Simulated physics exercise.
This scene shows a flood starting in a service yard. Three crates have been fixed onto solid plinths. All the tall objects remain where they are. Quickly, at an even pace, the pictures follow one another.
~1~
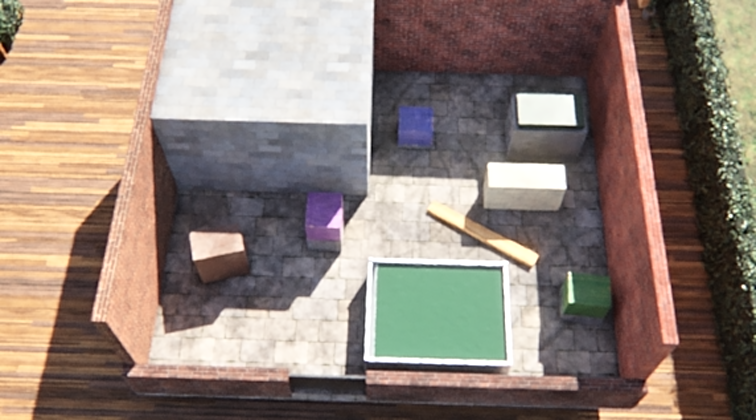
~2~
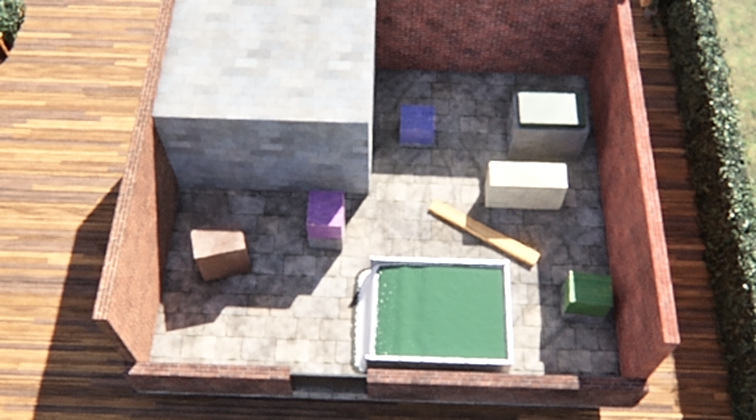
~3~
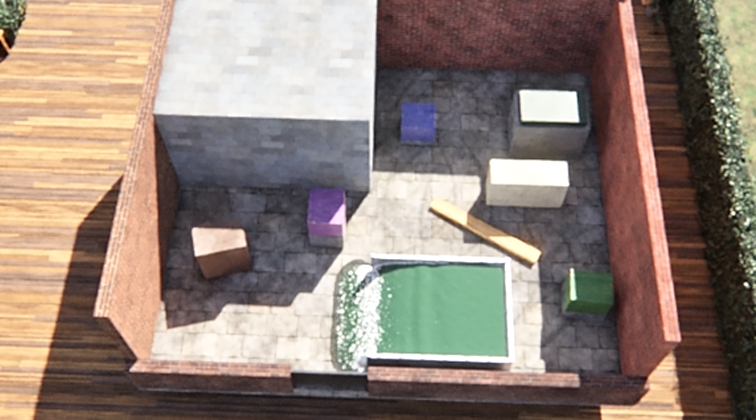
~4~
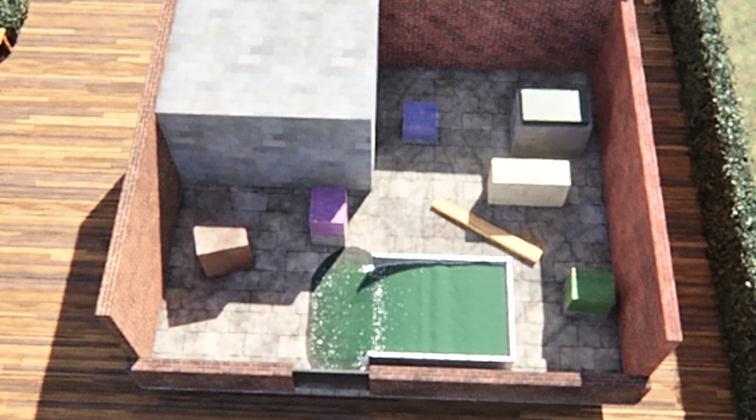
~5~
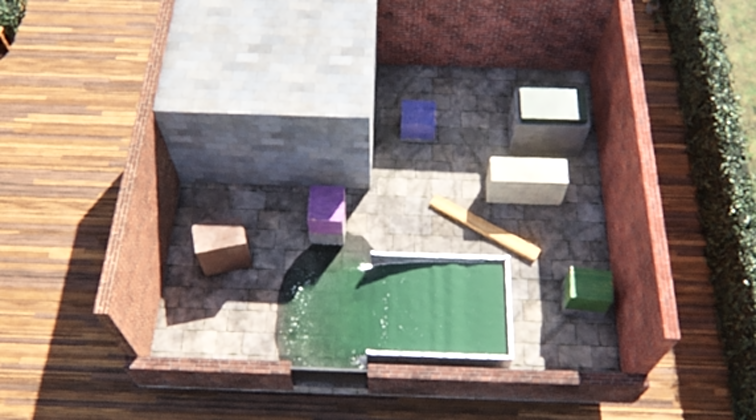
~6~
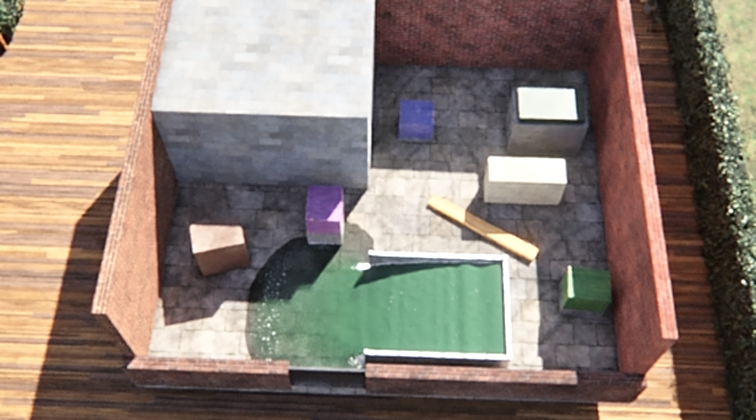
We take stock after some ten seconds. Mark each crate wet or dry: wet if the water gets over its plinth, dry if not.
Blue crate dry, purple crate dry, green crate dry.
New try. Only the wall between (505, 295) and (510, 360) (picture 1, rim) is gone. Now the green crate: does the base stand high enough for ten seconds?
Result - green is overtopped.
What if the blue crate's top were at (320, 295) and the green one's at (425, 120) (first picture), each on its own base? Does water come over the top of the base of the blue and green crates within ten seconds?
First the blue crate: It is dampened; then the green crate: It keeps clear.
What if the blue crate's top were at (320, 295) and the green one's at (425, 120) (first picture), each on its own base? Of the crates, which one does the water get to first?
I would point to the blue crate.
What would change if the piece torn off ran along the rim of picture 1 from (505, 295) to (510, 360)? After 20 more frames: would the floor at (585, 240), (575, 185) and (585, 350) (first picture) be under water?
Read off point by point, the answer is soaking, soaking, soaking.
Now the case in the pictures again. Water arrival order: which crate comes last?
Pick: The crate marked green.
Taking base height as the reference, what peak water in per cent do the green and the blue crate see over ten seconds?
About 40 % and 20 %.
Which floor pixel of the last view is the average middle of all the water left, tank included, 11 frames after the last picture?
I'd say near (334, 313).
A moment on, water covers 25 % of the floor; the blue crate not reached, the purple crate water round its plinth, the green crate not reached.
Next, water covers 35 % of the floor; the blue crate not reached, the purple crate water round its plinth, the green crate not reached.
Then, water covers 35 % of the floor; the blue crate not reached, the purple crate water round its plinth, the green crate not reached.
Later, water covers 50 % of the floor; the blue crate not reached, the purple crate water round its plinth, the green crate not reached.
In the end, water covers 75 % of the floor; the blue crate stayed above the water, the purple crate stayed above the water, the green crate stayed above the water.
